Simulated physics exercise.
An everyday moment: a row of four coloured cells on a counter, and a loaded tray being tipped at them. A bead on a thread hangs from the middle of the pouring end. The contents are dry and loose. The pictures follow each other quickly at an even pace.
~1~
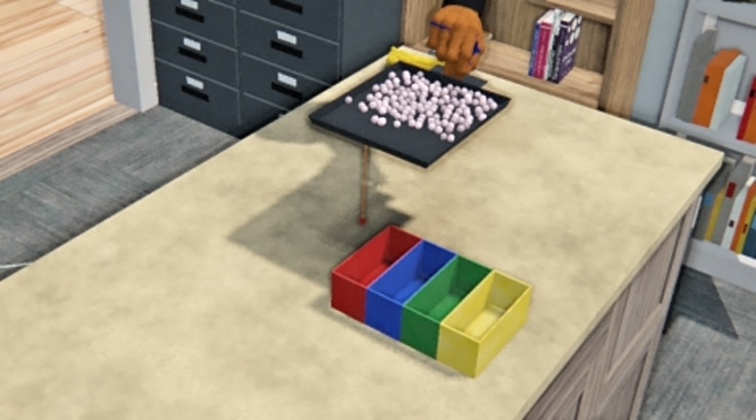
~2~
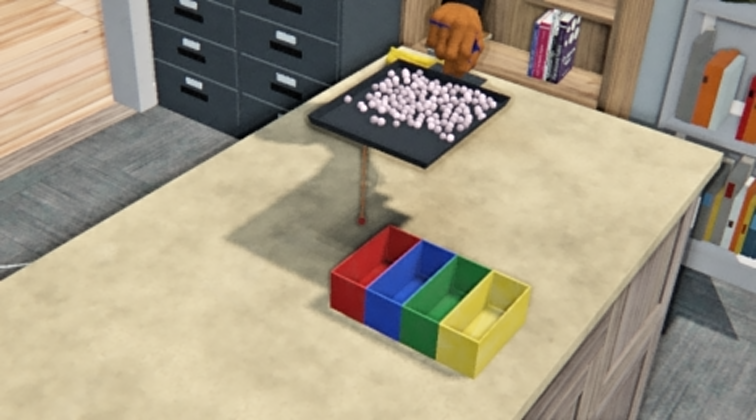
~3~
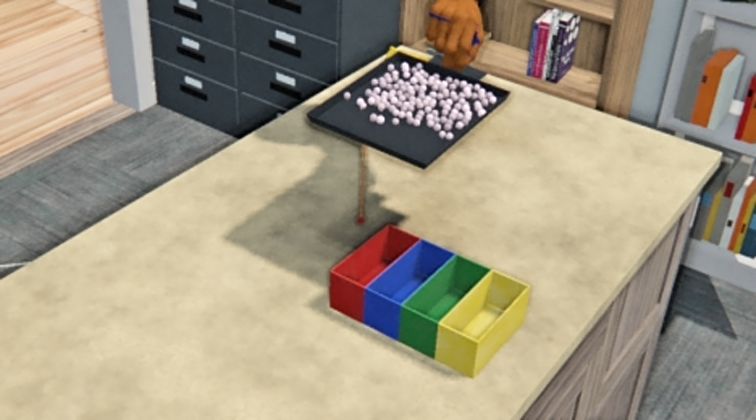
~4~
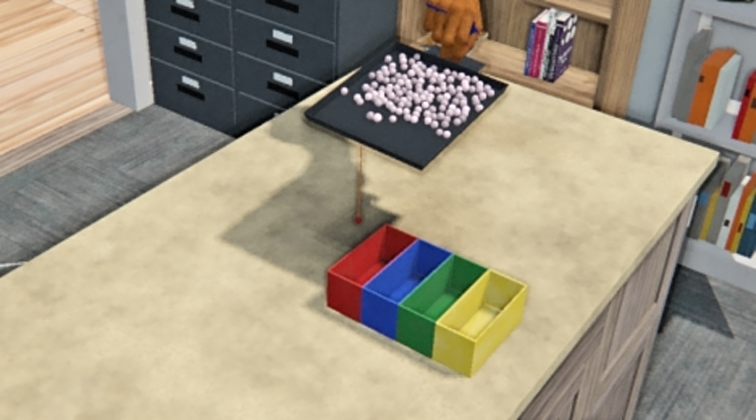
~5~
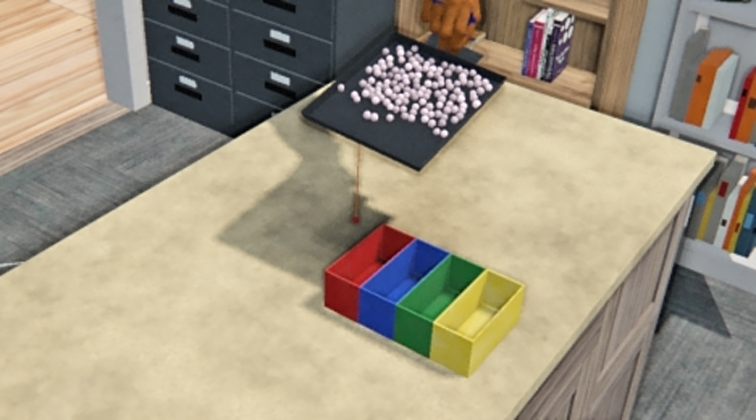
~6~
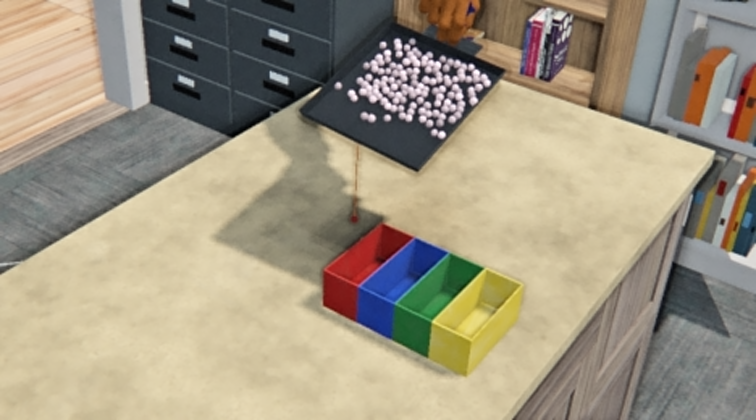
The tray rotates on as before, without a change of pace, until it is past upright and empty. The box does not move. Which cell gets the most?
Fullest: The blue cell.
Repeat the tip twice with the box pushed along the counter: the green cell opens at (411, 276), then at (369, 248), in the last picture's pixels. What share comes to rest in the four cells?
Near 100 % and 90 %.
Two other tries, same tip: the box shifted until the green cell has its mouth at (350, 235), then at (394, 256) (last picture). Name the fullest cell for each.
At the first place the cell in yellow, at the second the cell in green.
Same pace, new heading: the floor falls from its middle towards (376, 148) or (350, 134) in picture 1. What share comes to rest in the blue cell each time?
Roughly 20 per cent, and 0 per cent.
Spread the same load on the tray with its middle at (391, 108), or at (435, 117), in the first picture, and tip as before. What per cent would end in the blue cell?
Near 50 % and 50 %.
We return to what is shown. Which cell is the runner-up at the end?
It is the cell in red.
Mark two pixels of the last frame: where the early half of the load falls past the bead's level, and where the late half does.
Around (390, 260) and then (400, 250).
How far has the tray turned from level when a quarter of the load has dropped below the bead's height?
Near 55 degrees.
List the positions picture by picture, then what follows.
Corners of the pouring end (313, 115) and (427, 160), level; middle of the load (423, 102), sugar pearls; bead on its thread (363, 221); red cell (349, 294); blue cell (384, 311); green cell (420, 329); yellow cell (458, 348), in the first frame.
Corners of the pouring end (312, 115) and (426, 160), level; middle of the load (422, 101), in the second frame.
Corners of the pouring end (311, 113) and (425, 161), tipped barely, lowest at the right corner; middle of the load (422, 97), in the third frame.
Corners of the pouring end (308, 112) and (422, 162), tipped a little, lowest at the right corner; middle of the load (419, 91), in the fourth frame.
Corners of the pouring end (305, 111) and (419, 164), tipped a little, lowest at the right corner; middle of the load (417, 87), in the fifth frame.
Corners of the pouring end (303, 109) and (418, 165), tipped clearly, lowest at the right corner; middle of the load (414, 84), every one on the move; red cell (341, 292); blue cell (376, 310); green cell (412, 327); yellow cell (450, 346), in the sixth frame.
Just after the last frame, tray tipped steeply; roughly half on the tray; roughly a quarter in the blue cell; about a tenth in the red cell; just a few in the green cell; just a few in the yellow cell; roughly a quarter falling or outside the box.
A moment on, tray tipped past a quarter turn; roughly half in the blue cell; roughly a third in the red cell; just a few in the yellow cell; just a few in the green cell; about a tenth falling or outside the box.
Further on, tray tipped past a quarter turn; roughly half in the blue cell; roughly a third in the red cell; just a few in the yellow cell; just a few in the green cell; about a tenth falling or outside the box.
When it is over, tray tipped past a quarter turn; roughly half in the blue cell; roughly a third in the red cell; just a few in the yellow cell; just a few in the green cell; about a tenth outside the box.
